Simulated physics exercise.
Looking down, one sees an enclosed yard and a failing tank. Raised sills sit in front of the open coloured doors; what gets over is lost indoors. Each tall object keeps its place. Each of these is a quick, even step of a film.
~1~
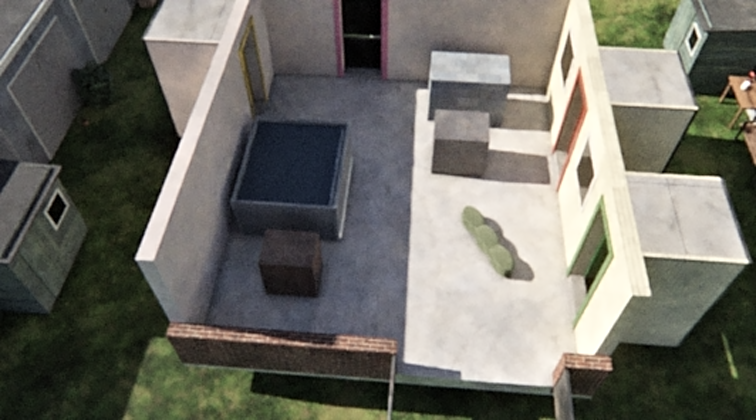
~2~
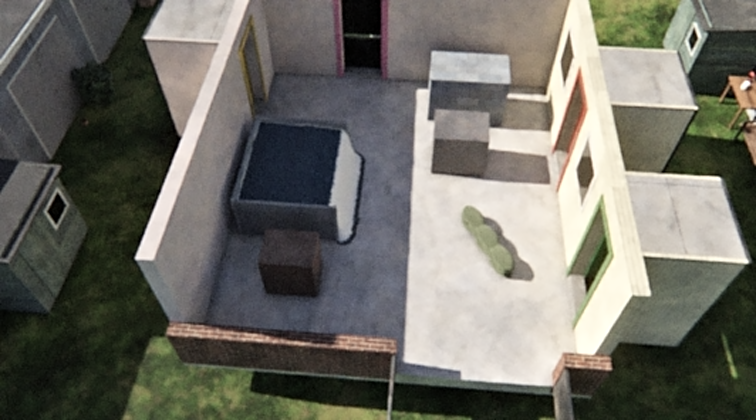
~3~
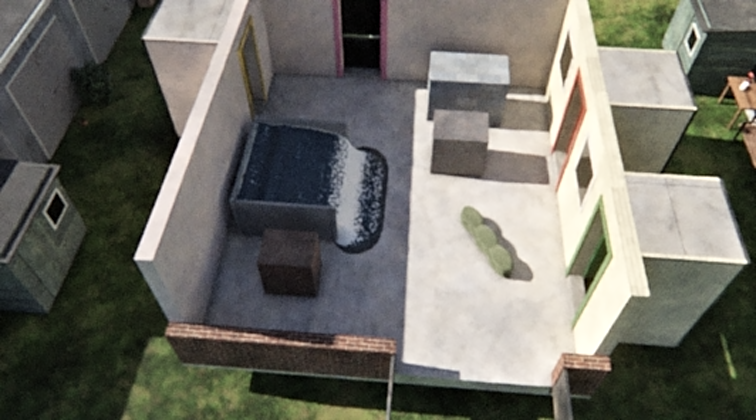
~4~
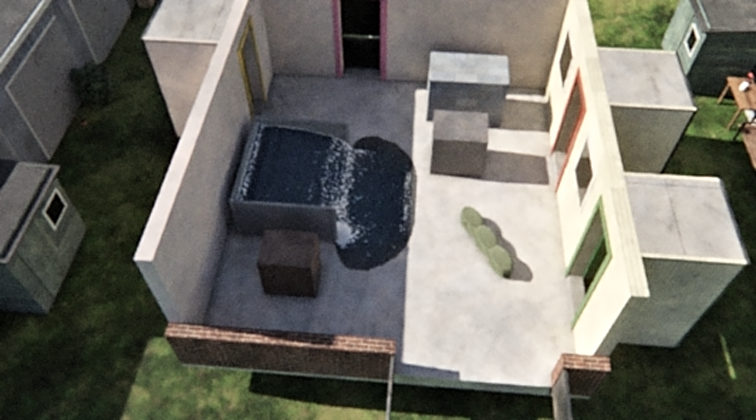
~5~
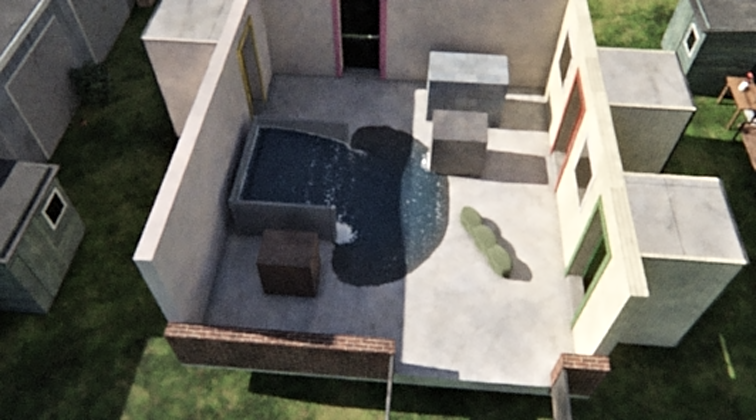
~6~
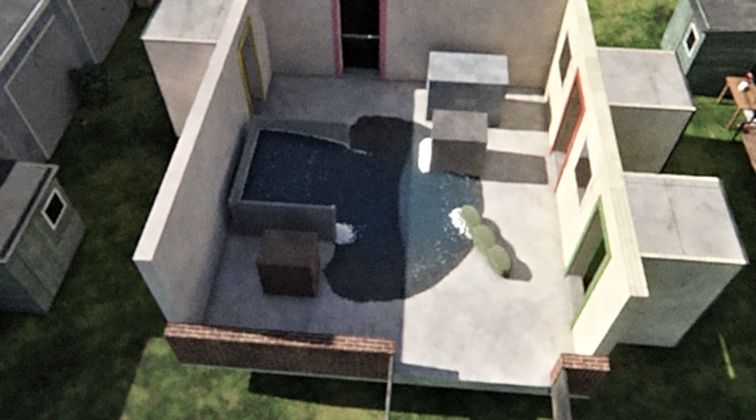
Walled yard with a tank of dark water giving way on its right side, water pouring out and spreading across the floor to the green bushes.
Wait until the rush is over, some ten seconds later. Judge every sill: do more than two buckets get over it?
Verdict: Yellow door - two or fewer get over; pink door - two or fewer get over; red door - more than two get over; green door - two or fewer get over.
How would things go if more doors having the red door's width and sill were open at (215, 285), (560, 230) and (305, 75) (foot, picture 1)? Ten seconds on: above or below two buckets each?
Result, in listed order - misses the mark, beats the mark, misses the mark.
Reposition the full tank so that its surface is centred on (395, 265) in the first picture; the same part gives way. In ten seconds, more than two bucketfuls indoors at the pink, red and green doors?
As I see it, the pink door stays within the limit, the red door stays within the limit and the green door overshoots.
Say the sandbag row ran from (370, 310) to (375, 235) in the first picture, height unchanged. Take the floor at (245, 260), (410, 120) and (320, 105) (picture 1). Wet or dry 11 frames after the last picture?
Parched, soaked, parched.
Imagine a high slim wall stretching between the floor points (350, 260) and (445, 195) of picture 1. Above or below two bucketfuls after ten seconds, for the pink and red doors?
Pink runs over, red runs over.
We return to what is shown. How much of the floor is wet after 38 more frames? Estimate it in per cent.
It comes out near 80 percent.
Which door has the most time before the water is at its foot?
My answer: The yellow-painted one.
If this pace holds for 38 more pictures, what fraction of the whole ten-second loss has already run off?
By my reckoning, 75 %.
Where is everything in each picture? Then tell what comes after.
The first frame shows still water in the tank at (294, 163).
In the second frame, the front is at (340, 242), out from the gap at (342, 183).
In the third frame, water pours out at (341, 186) and has run to (358, 249).
In the fourth frame, water pours out at (341, 188) and has run to (369, 264).
In the fifth frame, the front is at (412, 267), out from the gap at (341, 188).
In the sixth frame, the front is at (481, 199), out from the gap at (340, 189).
A moment on, water covers 45 % of the floor; the yellow door not reached, the pink door not reached, the red door under two buckets in, the green door not reached.
Next, water covers 55 % of the floor; the yellow door not reached, the pink door wet at the sill, nothing in, the red door over two buckets in, the green door wet at the sill, nothing in.
Then, water covers 70 % of the floor; the yellow door not reached, the pink door wet at the sill, nothing in, the red door far over two buckets in, the green door wet at the sill, nothing in.
Later, water covers 80 % of the floor; the yellow door wet at the sill, nothing in, the pink door under two buckets in, the red door far over two buckets in, the green door under two buckets in.
In the end, water covers 90 % of the floor; the yellow door under two buckets in, the pink door under two buckets in, the red door far over two buckets in, the green door under two buckets in.
